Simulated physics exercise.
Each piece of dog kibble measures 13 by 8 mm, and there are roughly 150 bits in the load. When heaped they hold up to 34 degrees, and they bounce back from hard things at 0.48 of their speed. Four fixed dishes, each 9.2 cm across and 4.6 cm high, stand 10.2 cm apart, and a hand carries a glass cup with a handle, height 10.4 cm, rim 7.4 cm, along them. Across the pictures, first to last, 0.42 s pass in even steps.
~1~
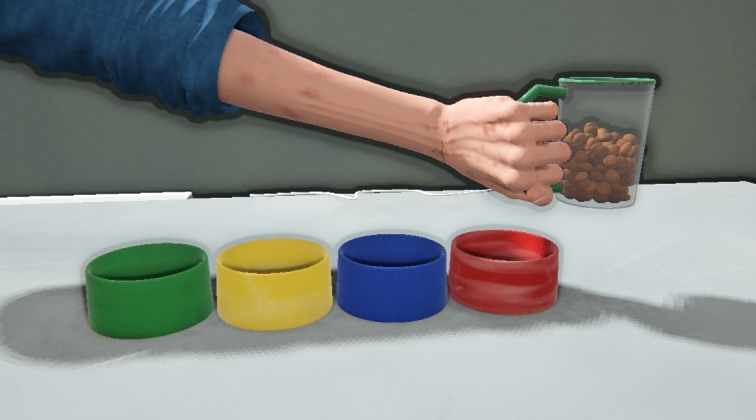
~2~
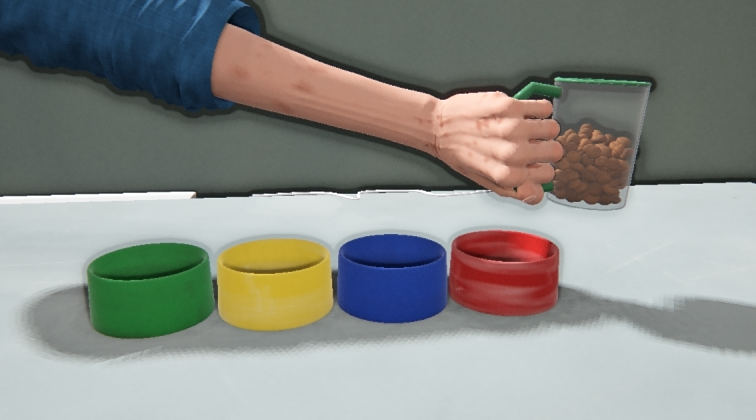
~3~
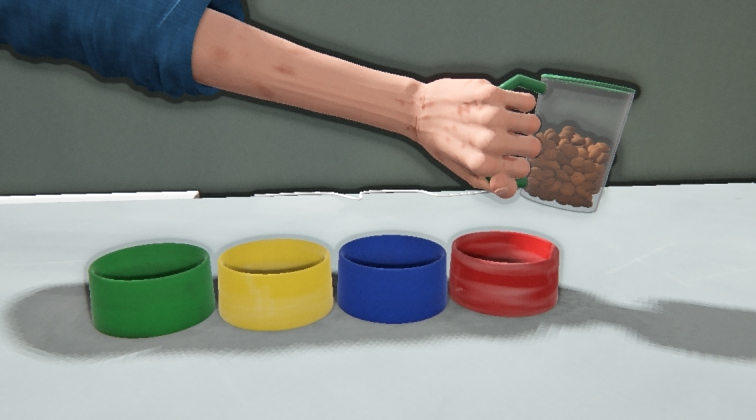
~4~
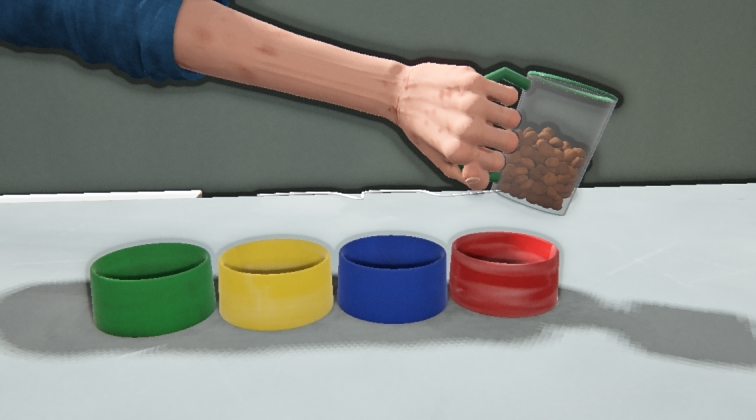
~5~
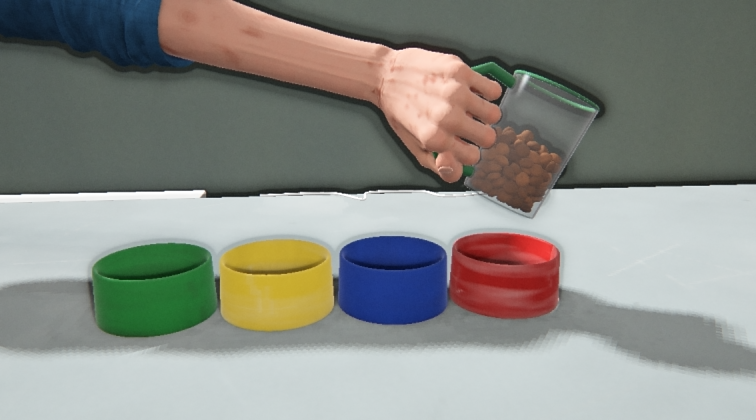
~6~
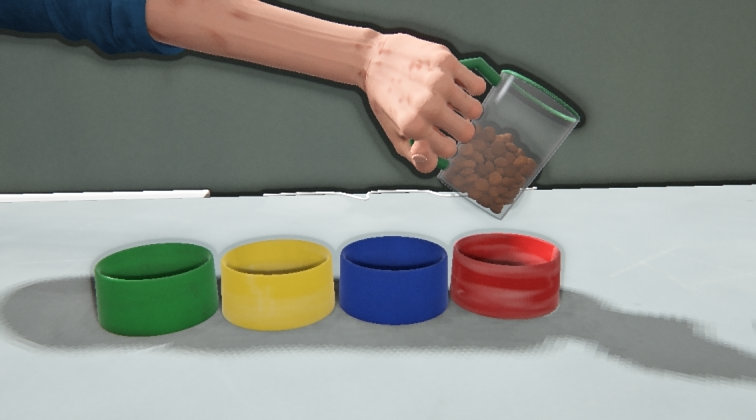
On a pale tabletop, green, yellow, blue and red dishes sit in a row while a hand holds a clear cup of brown pieces by its green handle, moving it left above the red dish and steadily tilting it clockwise.
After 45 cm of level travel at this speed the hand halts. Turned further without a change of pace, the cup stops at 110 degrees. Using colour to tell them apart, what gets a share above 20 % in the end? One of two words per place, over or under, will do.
Red - under, blue - under, green - over, yellow - over, counter - under.
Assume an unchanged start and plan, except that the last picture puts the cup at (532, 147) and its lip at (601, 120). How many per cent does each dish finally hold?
Red 0, blue 50, green 10, yellow 20.
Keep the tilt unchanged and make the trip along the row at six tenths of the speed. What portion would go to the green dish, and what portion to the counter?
Green: 10; counter: 10.
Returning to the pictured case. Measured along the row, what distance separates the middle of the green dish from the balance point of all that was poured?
Roughly 5 cm away, on the larger-x side.
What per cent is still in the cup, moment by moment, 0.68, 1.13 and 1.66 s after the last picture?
First 100, then 65, then 35 per cent.
Then, 0.68 s after the last picture, tilt 96 degrees; cup holds 100 %.
Then, 1.13 s after the last picture, tilt 110 degrees; cup holds 65 %, blue 5 %, yellow 30 %.
Then, 1.66 s after the last picture, tilt 110 degrees; cup holds 35 %, blue 5 %, green 20 %, yellow 35 %.
In the end, red 0 %, blue 5 %, green 45 %, yellow 35 %, counter 5 %, cup 10 %.
